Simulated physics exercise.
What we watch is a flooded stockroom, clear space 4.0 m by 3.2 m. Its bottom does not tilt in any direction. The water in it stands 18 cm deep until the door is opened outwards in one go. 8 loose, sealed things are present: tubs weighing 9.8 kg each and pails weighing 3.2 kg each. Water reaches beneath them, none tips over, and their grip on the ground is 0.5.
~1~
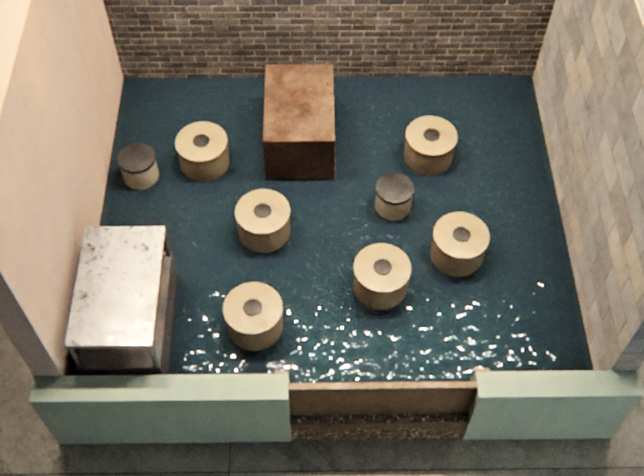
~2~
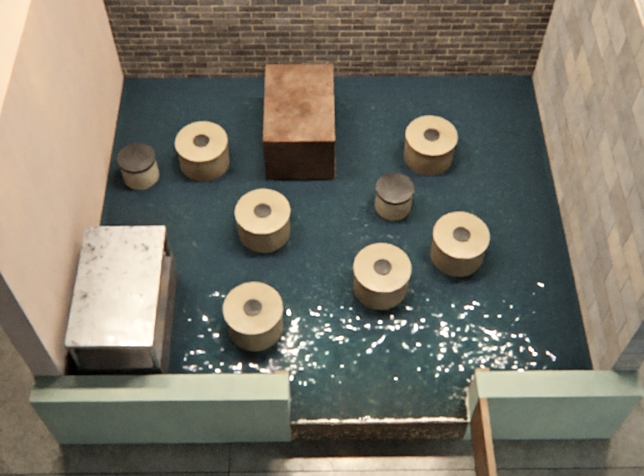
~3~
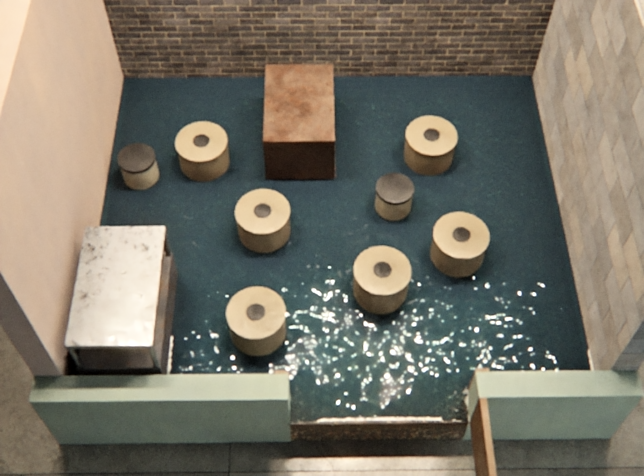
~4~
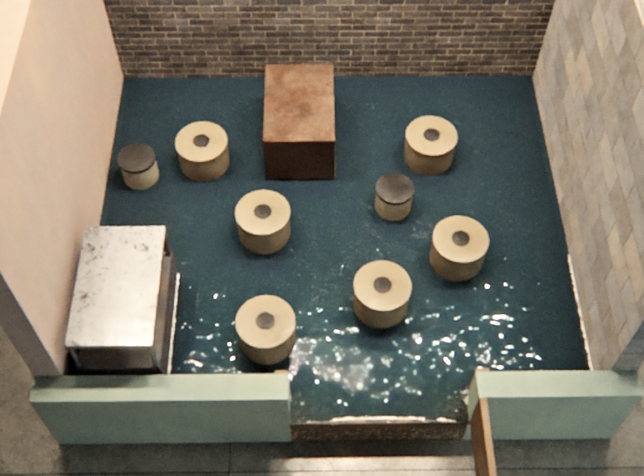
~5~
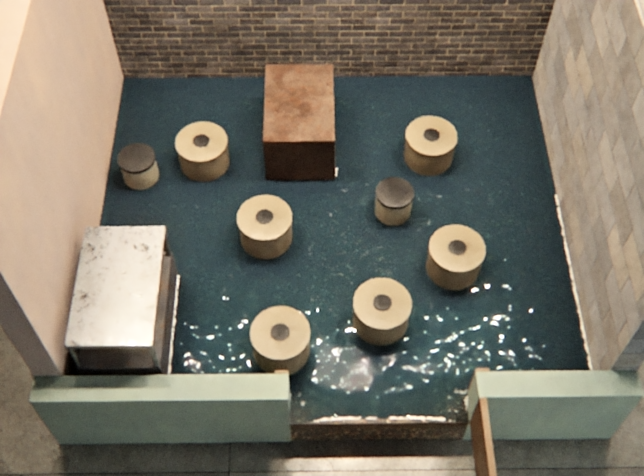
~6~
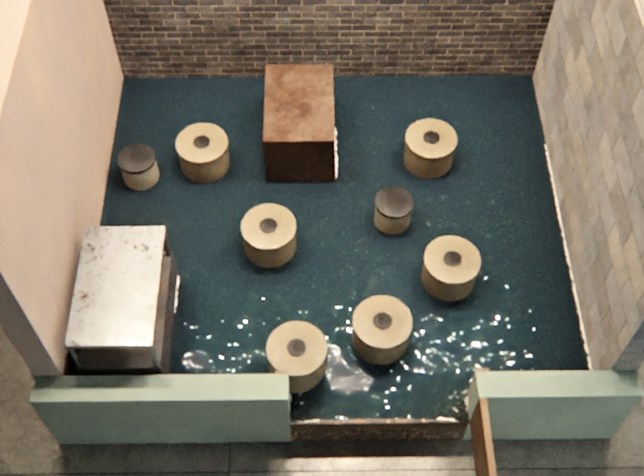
In a flooded stockroom, pale round tubs and two smaller dark-topped ones sit in still water around a brown block and a metal box. The board across the front gap swings open to the right, and glints spread over the water. The nearest tubs then drift toward the gap, others following more slightly.
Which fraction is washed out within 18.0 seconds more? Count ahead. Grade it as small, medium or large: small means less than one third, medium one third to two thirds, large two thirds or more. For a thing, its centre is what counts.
I would call it large.
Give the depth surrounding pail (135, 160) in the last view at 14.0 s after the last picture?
Around 7 centimetres.
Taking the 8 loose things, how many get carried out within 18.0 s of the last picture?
That gives 8.
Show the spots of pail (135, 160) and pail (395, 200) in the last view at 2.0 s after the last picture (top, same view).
(143, 184) and (398, 255), roughly.
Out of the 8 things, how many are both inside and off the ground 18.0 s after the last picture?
The count is 0.
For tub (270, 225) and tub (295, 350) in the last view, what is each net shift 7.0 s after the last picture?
The first is washed out and the second is washed out.
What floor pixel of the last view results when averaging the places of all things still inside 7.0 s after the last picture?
Mean floor pixel: About (295, 259).
Then, 2.0 s after the last picture 2 of 8 are out; 6 afloat.
Then, 7.0 s after the last picture 5 of 8 are out; 3 afloat.
Then, 14.0 s after the last picture 7 of 8 are out; 1 afloat.
Then, 18.0 s after the last picture 8 of 8 are out; 0 afloat.
